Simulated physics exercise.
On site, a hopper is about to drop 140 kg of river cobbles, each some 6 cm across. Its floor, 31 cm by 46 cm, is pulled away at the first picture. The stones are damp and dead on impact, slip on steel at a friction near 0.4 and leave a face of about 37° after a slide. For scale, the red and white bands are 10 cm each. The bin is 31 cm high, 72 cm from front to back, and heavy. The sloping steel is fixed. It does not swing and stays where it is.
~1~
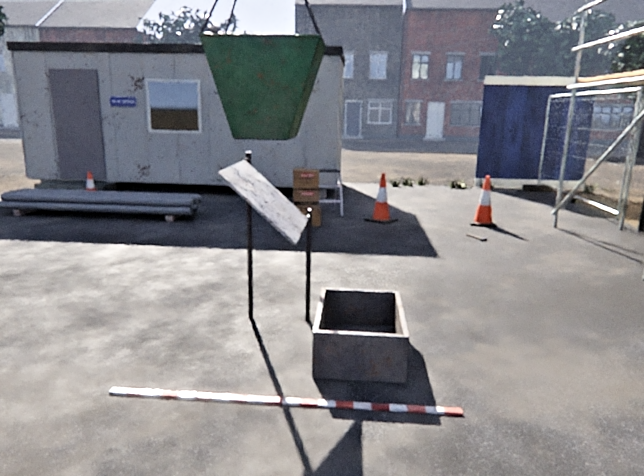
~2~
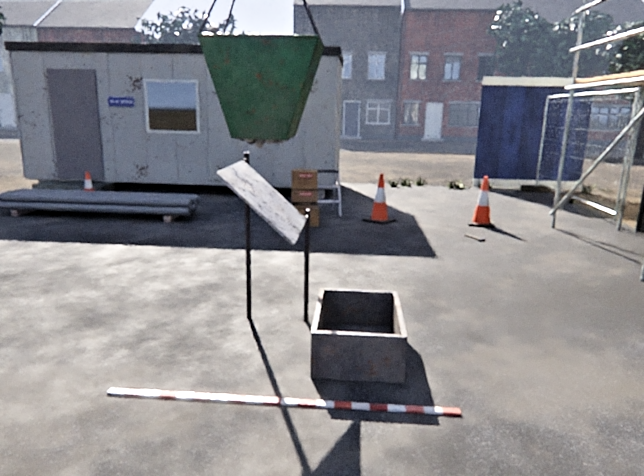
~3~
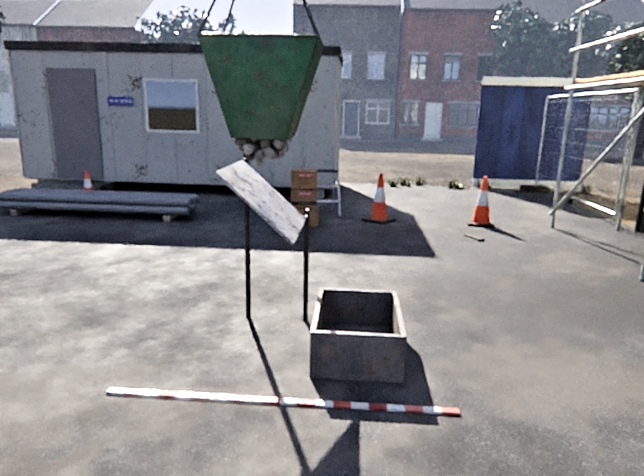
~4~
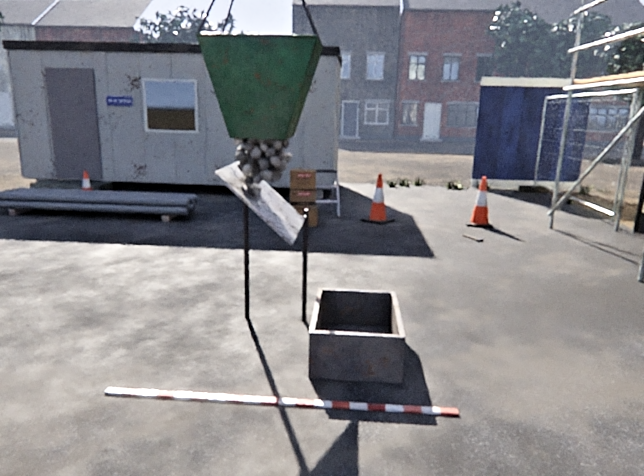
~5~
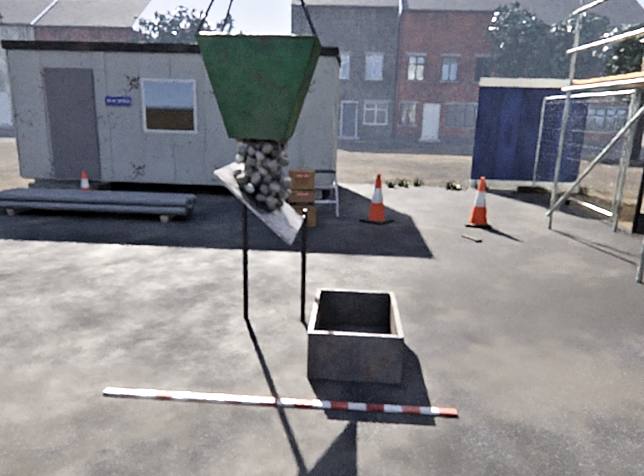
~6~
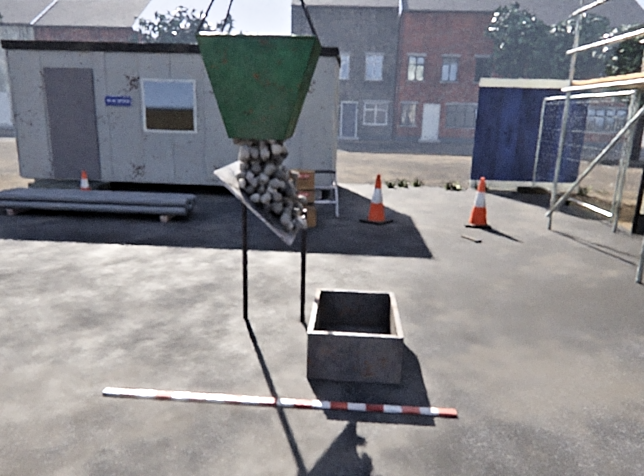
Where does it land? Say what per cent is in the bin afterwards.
Some 74 per cent of it.
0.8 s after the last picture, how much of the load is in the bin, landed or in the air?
Some 70 per cent.
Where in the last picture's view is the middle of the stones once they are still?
Near (364, 337).
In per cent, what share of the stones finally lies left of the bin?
About 0 per cent.
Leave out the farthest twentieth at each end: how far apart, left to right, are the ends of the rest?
About 80 cm.
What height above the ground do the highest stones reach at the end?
Some 32 cm high.
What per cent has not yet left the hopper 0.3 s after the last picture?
It holds some 0 per cent.
Then, 0.3 s after the last picture, 1 % in the hopper, 41 % on the steel, 23 % falling or lying left of the bin, 28 % falling or lying in the bin, 6 % falling or lying beside or right of the bin; the stones farthest right are at (386, 343).
Then, 0.8 s after the last picture, 0 % in the hopper, 3 % on the steel, 6 % falling or lying left of the bin, 68 % falling or lying in the bin, 23 % falling or lying beside or right of the bin; the stones farthest right are at (450, 367).
Then, 1.4 s after the last picture, 0 % in the hopper, 1 % falling or lying left of the bin, 74 % falling or lying in the bin, 25 % falling or lying beside or right of the bin; the stones farthest right are at (510, 360).
Then, 2.2 s after the last picture, 0 % in the hopper, 1 % falling or lying left of the bin, 74 % falling or lying in the bin, 25 % falling or lying beside or right of the bin; the stones farthest right are at (521, 357).
Then, 4.2 s after the last picture, 0 % in the hopper, 1 % left of the bin, 74 % in the bin, 25 % beside or right of the bin; the stones farthest right are at (521, 357).
